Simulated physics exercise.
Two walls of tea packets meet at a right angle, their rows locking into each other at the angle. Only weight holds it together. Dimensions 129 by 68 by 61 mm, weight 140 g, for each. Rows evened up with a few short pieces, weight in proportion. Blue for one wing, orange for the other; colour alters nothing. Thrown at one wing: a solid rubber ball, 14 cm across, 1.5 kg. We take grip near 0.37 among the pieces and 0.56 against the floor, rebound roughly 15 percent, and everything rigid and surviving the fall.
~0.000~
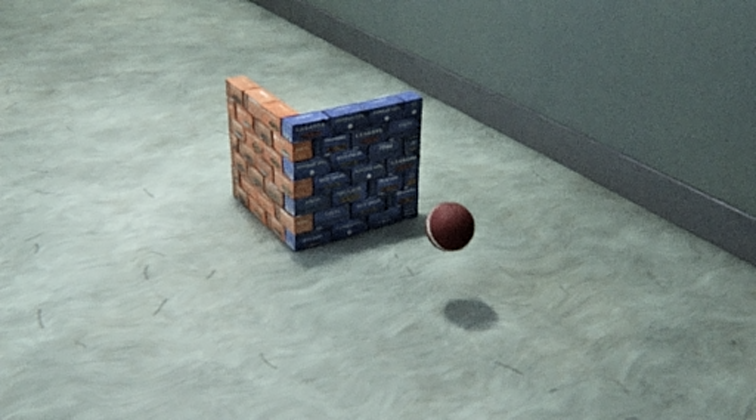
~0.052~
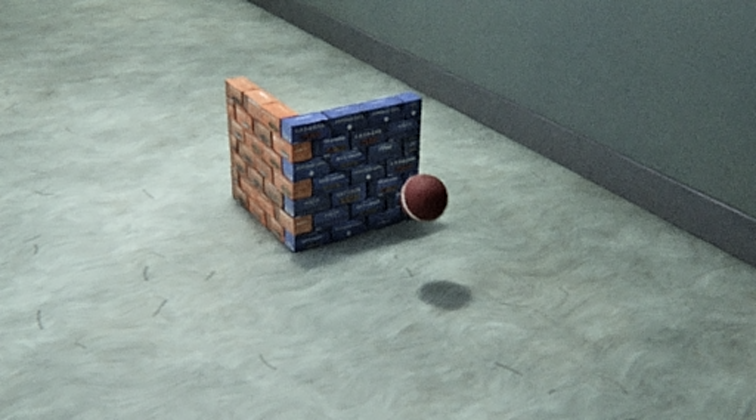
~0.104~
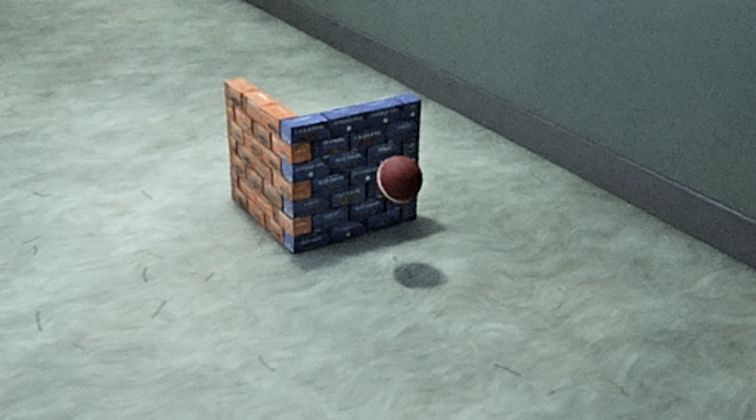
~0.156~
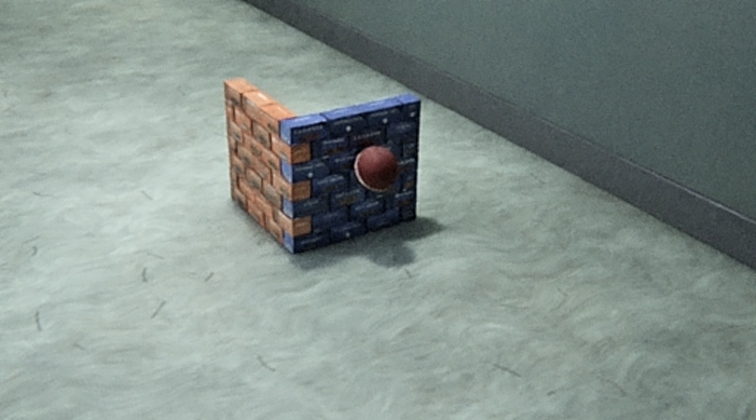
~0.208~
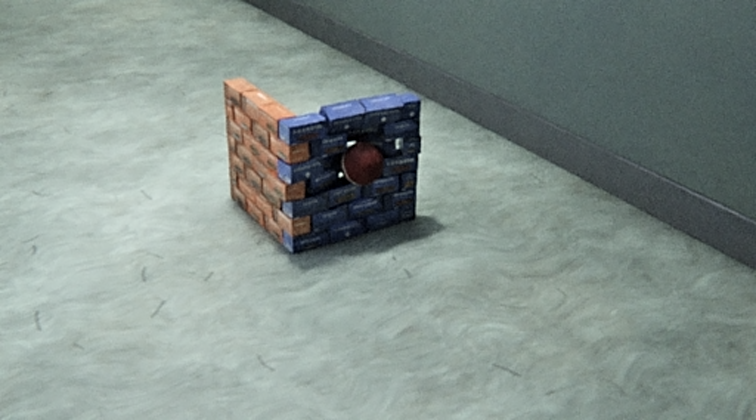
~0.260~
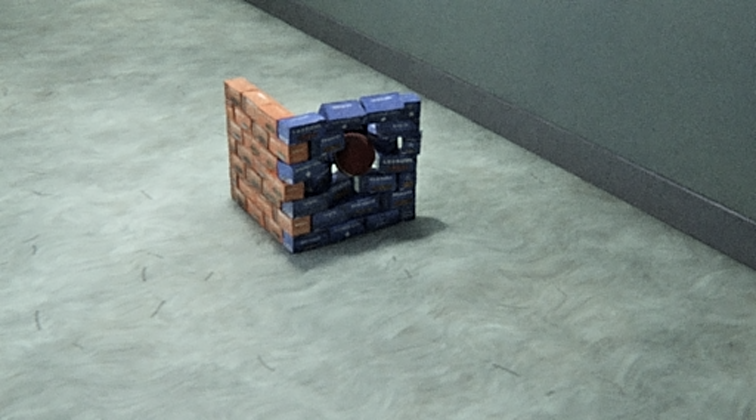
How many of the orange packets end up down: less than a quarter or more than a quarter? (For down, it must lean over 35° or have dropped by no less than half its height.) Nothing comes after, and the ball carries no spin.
Under a quarter.
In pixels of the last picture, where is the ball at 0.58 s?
It should be near pixel (318, 172).
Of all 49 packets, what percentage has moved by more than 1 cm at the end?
35 % shifted.
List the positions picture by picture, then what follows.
In the first picture (places mark the middle of the side facing us), ball (450, 227) 38 cm from contact, 2.6 m/s; top orange packet (270, 120); top blue packet (387, 114); nothing disturbed.
The second picture shows ball (424, 198) 26 cm from contact, 2.4 m/s; top orange packet (270, 121).
The third picture shows ball (400, 180) 13 cm from contact, 2.4 m/s; top orange packet (269, 122).
The fourth picture shows ball (377, 169) after contact, 2.4 m/s; top orange packet (269, 122).
The fifth picture shows ball (362, 164) after contact, 1.2 m/s; top orange packet (268, 122); top blue packet (385, 116) leaning 18°; steepest lean 20°, the packet at (344, 109); 14 disturbed, none down.
The sixth picture shows ball (354, 155) after contact, 1.1 m/s; top orange packet (267, 122) shifted 5 mm; top blue packet (384, 117) leaning 29°; steepest lean 30°, the packet at (344, 109); 22 disturbed, none down.
After 0.40 s, ball still moving; none of the 24 orange packets down (4 of 49 in all colours); top orange packet shifted 7 mm; top blue packet leaning 39°, 42 mm lower.
After 0.58 s, ball still moving; none of the 24 orange packets down (14 of 49 in all colours); top orange packet shifted 8 mm; top blue packet on its side.
After 0.92 s, ball still moving; none of the 24 orange packets down (15 of 49 in all colours); top orange packet shifted 9 mm; top blue packet on its side.
At rest (2.3 s), ball rolling away; none of the 24 orange packets down (15 of 49 in all colours); top orange packet shifted 6 mm; top blue packet 37 cm lower. That is 0 per cent. As the last picture would show them, middles, top orange packet near (277, 120), top blue packet near (376, 254).
